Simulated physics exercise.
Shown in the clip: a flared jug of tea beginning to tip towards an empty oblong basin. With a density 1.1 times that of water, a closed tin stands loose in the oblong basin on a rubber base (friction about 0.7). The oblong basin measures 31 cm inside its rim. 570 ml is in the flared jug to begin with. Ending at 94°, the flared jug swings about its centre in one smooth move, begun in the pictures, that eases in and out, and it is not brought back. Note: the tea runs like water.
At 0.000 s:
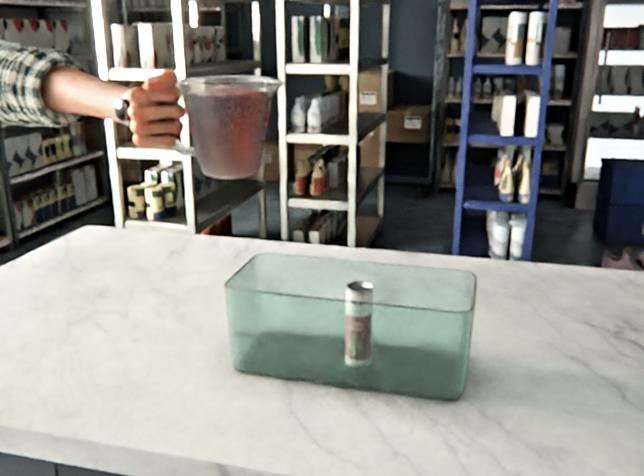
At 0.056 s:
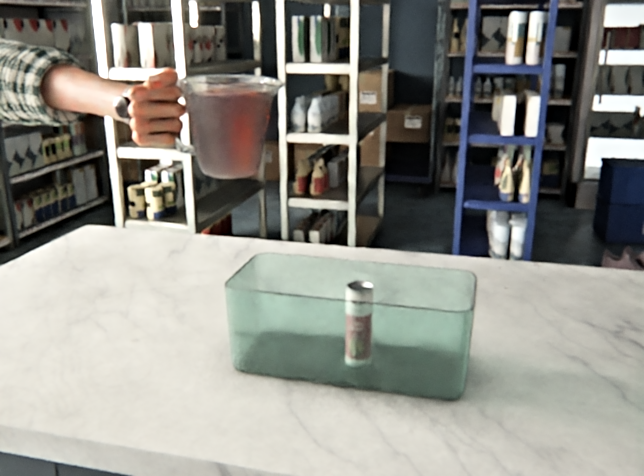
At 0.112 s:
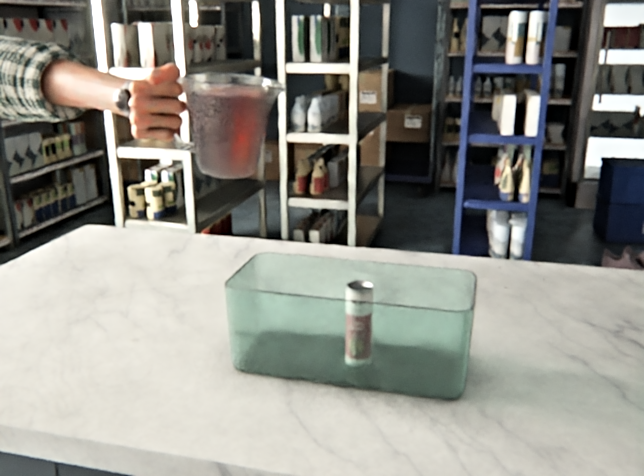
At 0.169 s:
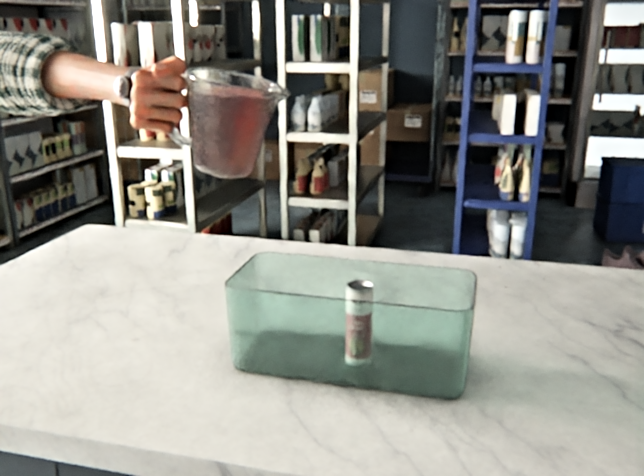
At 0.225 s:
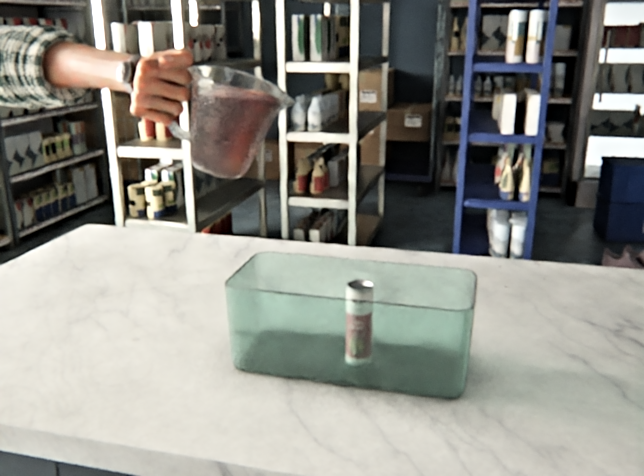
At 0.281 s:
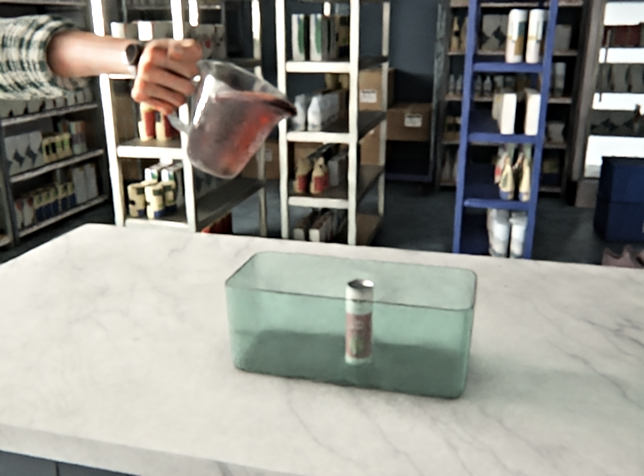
A hand in a checked sleeve and dark wristband, reaching in from the left, holds a clear jug of reddish-brown tea almost level, then tilts it steadily rightward until the liquid reaches its lip. Below, a translucent green oblong basin with a small pale tin standing inside rests motionless on a white marbled counter. The fixed, slightly raised view faces a storeroom with stocked white and blue shelves.
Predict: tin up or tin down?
It's bound to be brought down.
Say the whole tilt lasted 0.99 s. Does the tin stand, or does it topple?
Outcome - the tin comes down.
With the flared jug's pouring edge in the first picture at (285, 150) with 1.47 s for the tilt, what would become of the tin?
It does not tip.
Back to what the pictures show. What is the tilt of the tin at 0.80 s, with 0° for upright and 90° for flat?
Roughly 0°.
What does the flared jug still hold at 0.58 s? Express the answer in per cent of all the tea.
Fraction remaining: Approx. 58 per cent.
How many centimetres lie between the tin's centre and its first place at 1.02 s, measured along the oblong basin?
It has moved some 4 cm.
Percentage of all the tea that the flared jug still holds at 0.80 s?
16 %.
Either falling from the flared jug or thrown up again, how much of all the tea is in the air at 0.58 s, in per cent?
Some 30 % is the figure.
After 0.58 s the tilt is 80° and 57 per cent is still to pour; the tin stands where it began.
After 0.80 s the tilt is 94° and 16 per cent is still to pour; the tin stands 2 cm from where it began.
After 1.02 s the tilt is 94° and 2 per cent is still to pour; the tin leans 17°.
After 1.27 s the tilt is 94° and 0 per cent is still to pour; the tin lies on its side.
In the end the tin lies on its side.
